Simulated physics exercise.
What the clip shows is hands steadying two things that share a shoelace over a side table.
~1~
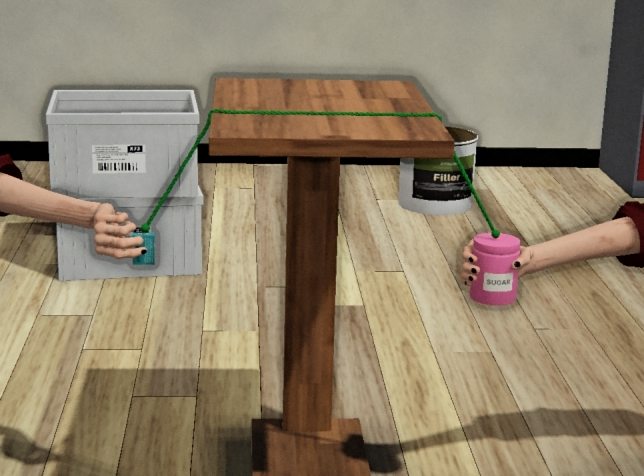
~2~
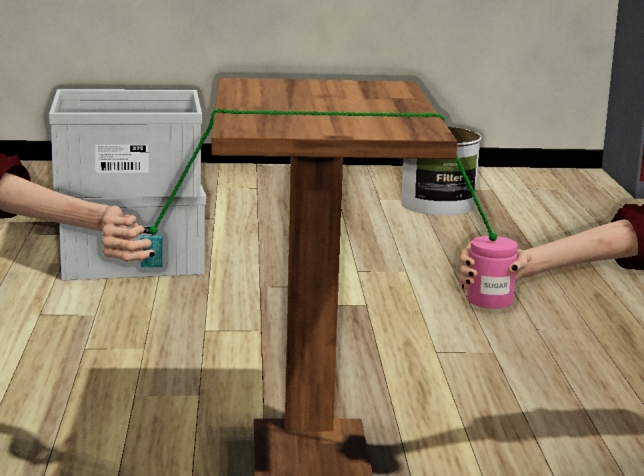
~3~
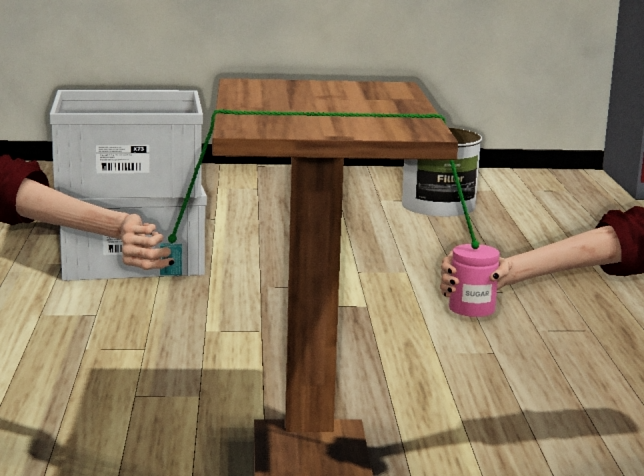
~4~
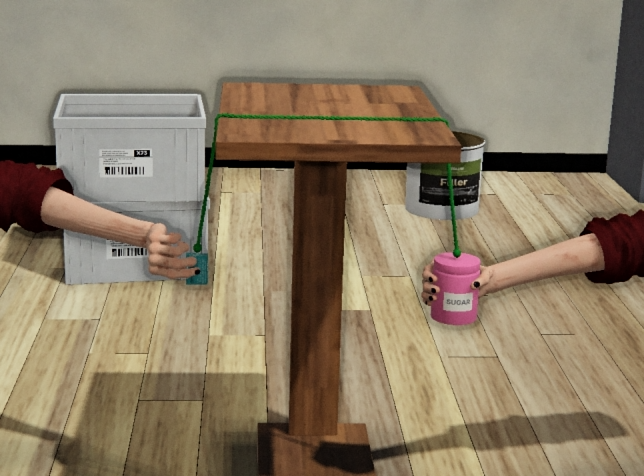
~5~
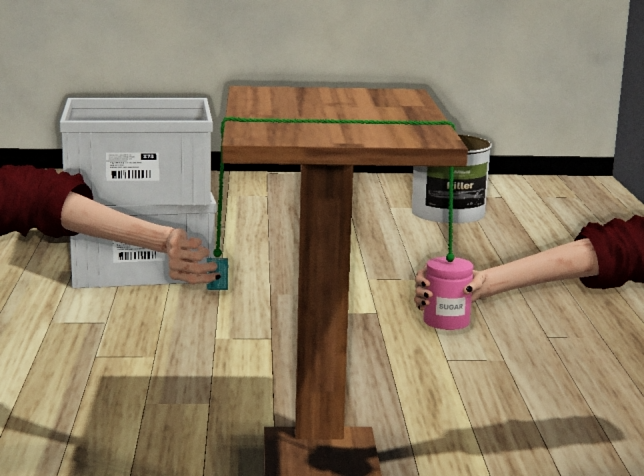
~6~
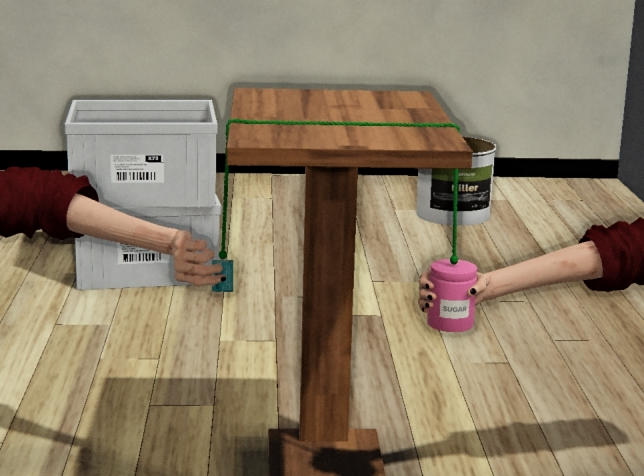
A green cord lies across the top of a brown wooden pedestal table, seen from the front and slightly above in a room with pale plank flooring. One hand grips a small teal box at left, before stacked grey crates, and another holds a pink sugar jar at right, near a tin. Both hands move inward and slightly down until the cord ends hang nearly straight, while the view shifts slightly.
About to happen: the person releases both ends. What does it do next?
It travels to the right.
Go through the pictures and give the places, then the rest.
In the first frame, left matchbox (143, 249); right jar (495, 269); shoelace over the top (327, 114).
In the second frame, left matchbox (151, 251); right jar (492, 272).
In the third frame, left matchbox (171, 260); right jar (474, 280).
In the fourth frame, left matchbox (197, 269); right jar (455, 288).
In the fifth frame, left matchbox (217, 274); right jar (448, 293).
In the sixth frame, left matchbox (223, 276); right jar (452, 295); shoelace over the top (345, 124).
Then, 0.34 s past the final frame, left matchbox pulled up onto the top; right jar lower near (442, 437).
Then, 0.70 s past the final frame, left matchbox higher near (629, 306); right jar down on the floor.
Then, 1.04 s past the final frame, left matchbox lower; right jar down on the floor.
When it is over, left matchbox down on the floor; right jar down on the floor. The shoelace is pulled to the right.
